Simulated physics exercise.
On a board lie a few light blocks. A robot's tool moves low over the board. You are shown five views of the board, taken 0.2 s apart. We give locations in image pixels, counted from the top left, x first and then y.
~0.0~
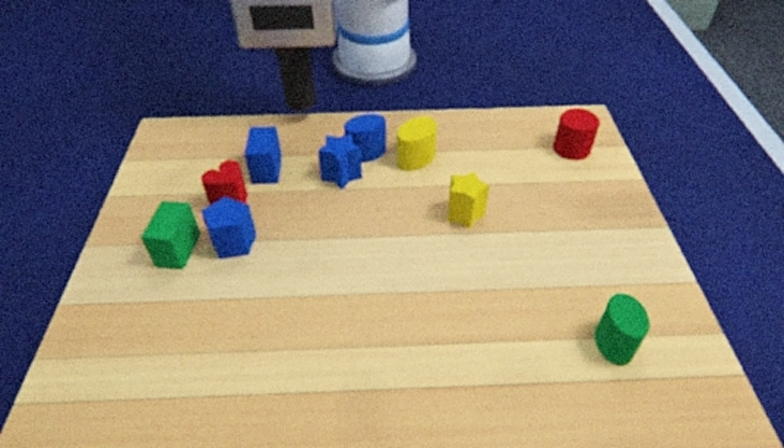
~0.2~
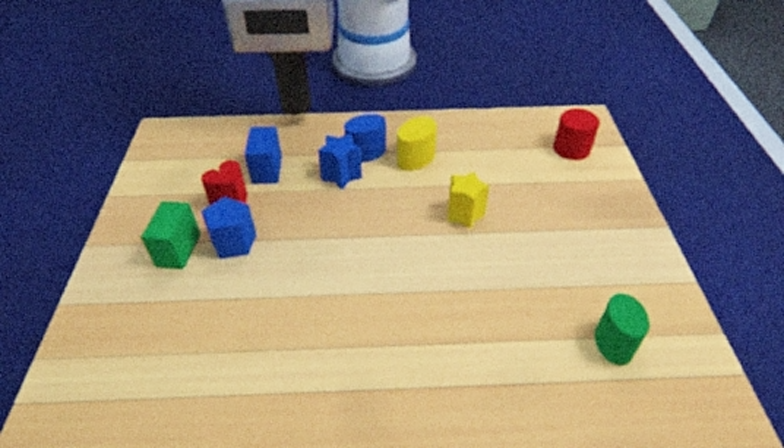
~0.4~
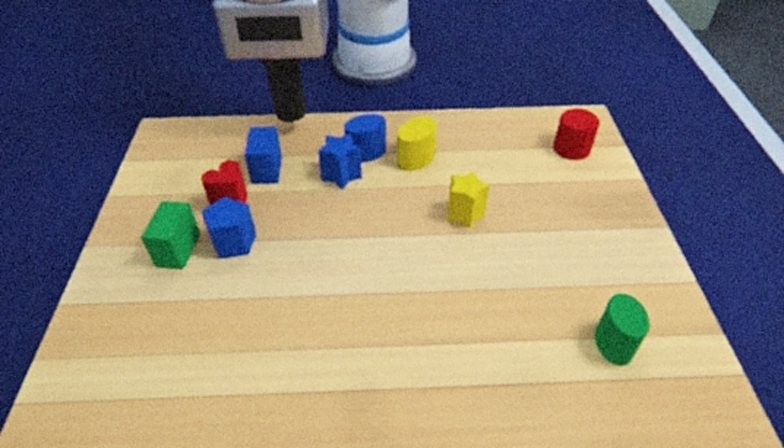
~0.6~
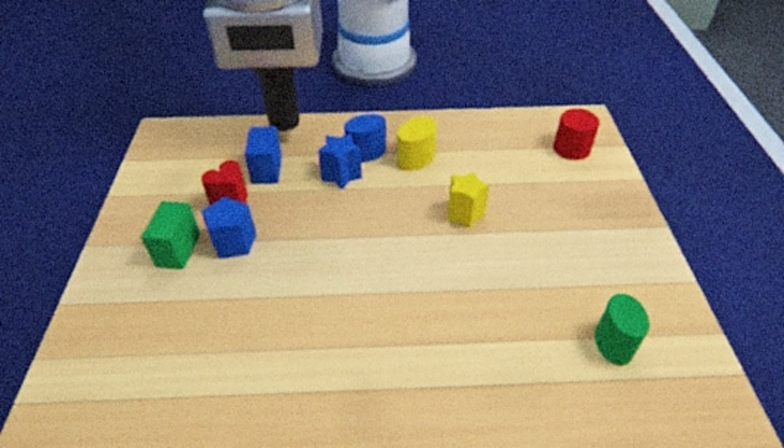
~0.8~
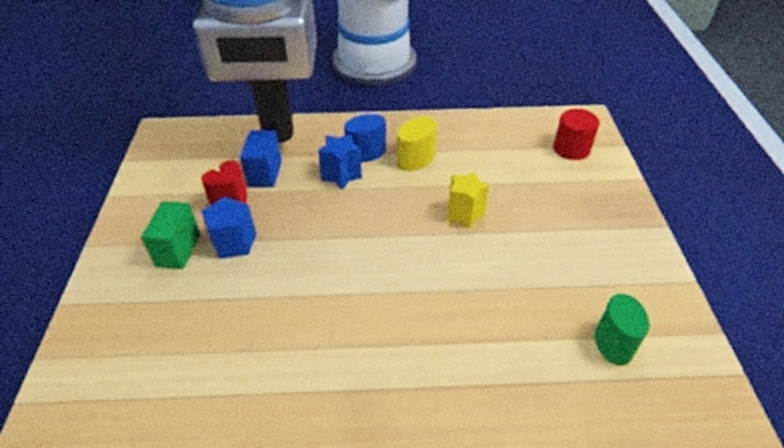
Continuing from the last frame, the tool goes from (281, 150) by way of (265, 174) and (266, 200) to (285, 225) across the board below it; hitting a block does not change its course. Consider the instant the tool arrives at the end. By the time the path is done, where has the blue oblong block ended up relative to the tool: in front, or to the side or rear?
Expect to find it next to or behind the tool.
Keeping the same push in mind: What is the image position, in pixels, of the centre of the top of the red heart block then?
Answer: (179, 201).
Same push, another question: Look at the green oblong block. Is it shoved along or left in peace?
At the end of the path, it will have moved.
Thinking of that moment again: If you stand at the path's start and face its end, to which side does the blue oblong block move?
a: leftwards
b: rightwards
I'll go with b - rightwards.
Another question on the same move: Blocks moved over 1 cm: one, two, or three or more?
Going by the path, three or more of them shift by more than about 1 cm.
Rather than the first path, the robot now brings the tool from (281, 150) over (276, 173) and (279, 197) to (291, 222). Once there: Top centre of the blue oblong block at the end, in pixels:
In the picture, it is at (229, 174).
On the path given first. One third of the way, tool (262, 159); green oblong block (161, 223); red heart block (198, 193), turned 15° anticlockwise; blue oblong block (235, 167), turned 20° clockwise.
Two thirds of the way, tool (262, 186); green oblong block (147, 235); red heart block (179, 201), turned 25° anticlockwise; blue oblong block (217, 183), turned 60° clockwise.
At the end, tool (282, 210); green oblong block (147, 235); red heart block (179, 201), turned 25° anticlockwise; blue five-sided block still; blue oblong block (217, 183), turned 60° clockwise.
